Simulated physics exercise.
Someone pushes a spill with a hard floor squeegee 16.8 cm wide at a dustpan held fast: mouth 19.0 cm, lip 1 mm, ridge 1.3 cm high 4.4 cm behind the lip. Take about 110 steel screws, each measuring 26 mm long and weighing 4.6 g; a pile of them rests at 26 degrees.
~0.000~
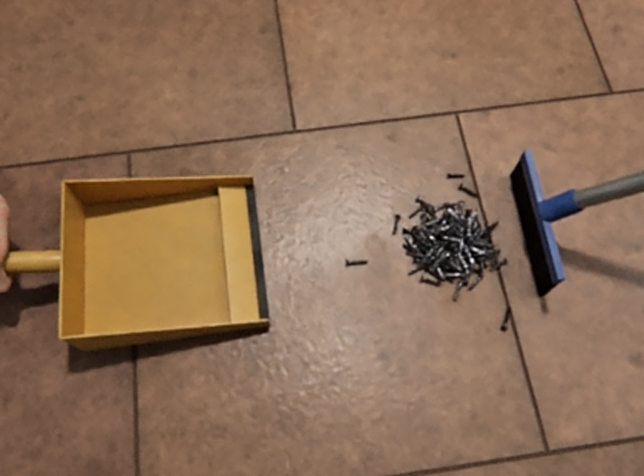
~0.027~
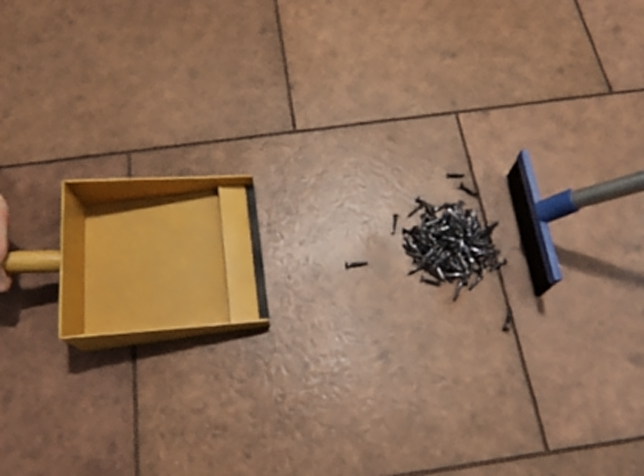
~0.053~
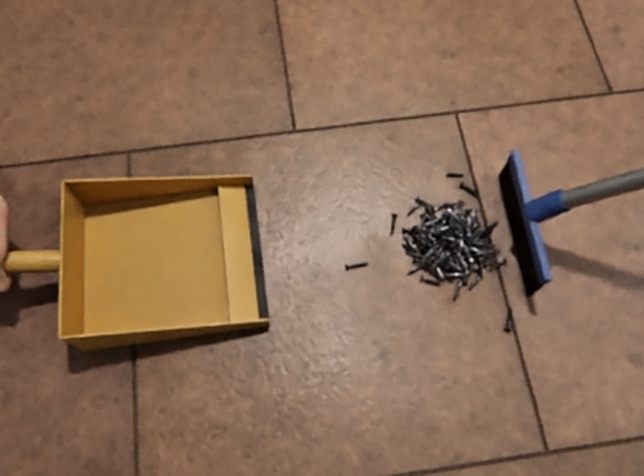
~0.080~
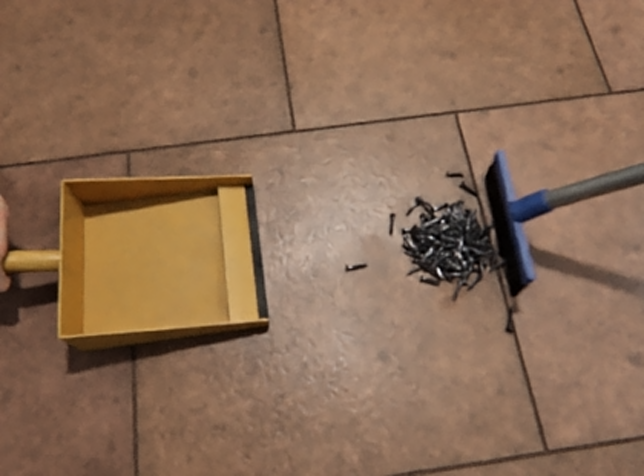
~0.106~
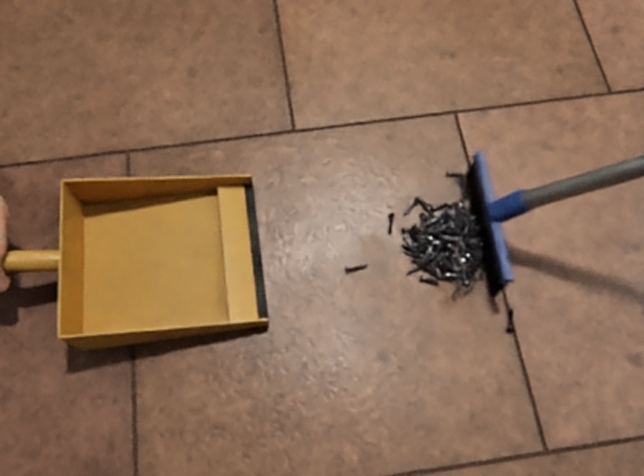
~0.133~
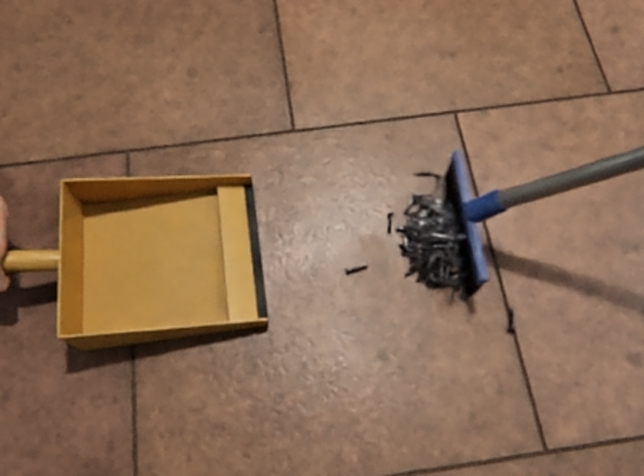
A hand at the left edge holds a yellow dustpan still on a brown tiled floor, seen from above, its dark-edged lip facing a heap of dark metal screws, with a few lying loose. From the right, a blue squeegee with a grey handle slides leftward up to the heap. Its blade then presses into the screws, bunching them together and shifting them slightly left.
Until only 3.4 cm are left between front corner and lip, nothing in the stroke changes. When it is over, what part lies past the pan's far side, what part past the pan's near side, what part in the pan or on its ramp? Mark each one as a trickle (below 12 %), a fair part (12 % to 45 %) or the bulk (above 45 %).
Far side: A trickle; near side: A trickle; pan: The bulk.
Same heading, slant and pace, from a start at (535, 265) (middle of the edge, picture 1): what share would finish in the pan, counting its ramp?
Roughly 50 percent would end up there.
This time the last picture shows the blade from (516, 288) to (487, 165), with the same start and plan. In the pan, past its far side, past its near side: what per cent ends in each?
Pan 20 % / far 0 % / near 15 %.
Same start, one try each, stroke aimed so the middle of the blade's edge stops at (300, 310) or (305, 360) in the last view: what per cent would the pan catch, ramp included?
Some 40 in a hundred and 15 in a hundred.
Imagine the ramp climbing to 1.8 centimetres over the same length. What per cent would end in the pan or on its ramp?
Around 50 per cent.
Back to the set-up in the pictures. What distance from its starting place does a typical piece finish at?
Around 26 centimetres.
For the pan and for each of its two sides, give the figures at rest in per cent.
Far side - 5; near side - 5; pan - 55.
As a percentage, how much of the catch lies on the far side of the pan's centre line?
I'd put it near 50 per cent.
After 0.25 s, middle of the blade 13 cm from the lip; 0 % over the lip, far side 0 %, near side 5 %.
After 0.33 s, middle of the blade 6 cm from the lip; 0 % over the lip, far side 5 %, near side 10 %.
Then, at 0.54 s, middle of the blade 4 cm from the lip; 60 % over the lip, far side 5 %, near side 5 %.
In the end, at 1.4 s, far side 5 %, near side 5 %, pan 55 %, in front of the lip or behind the blade 30 %.
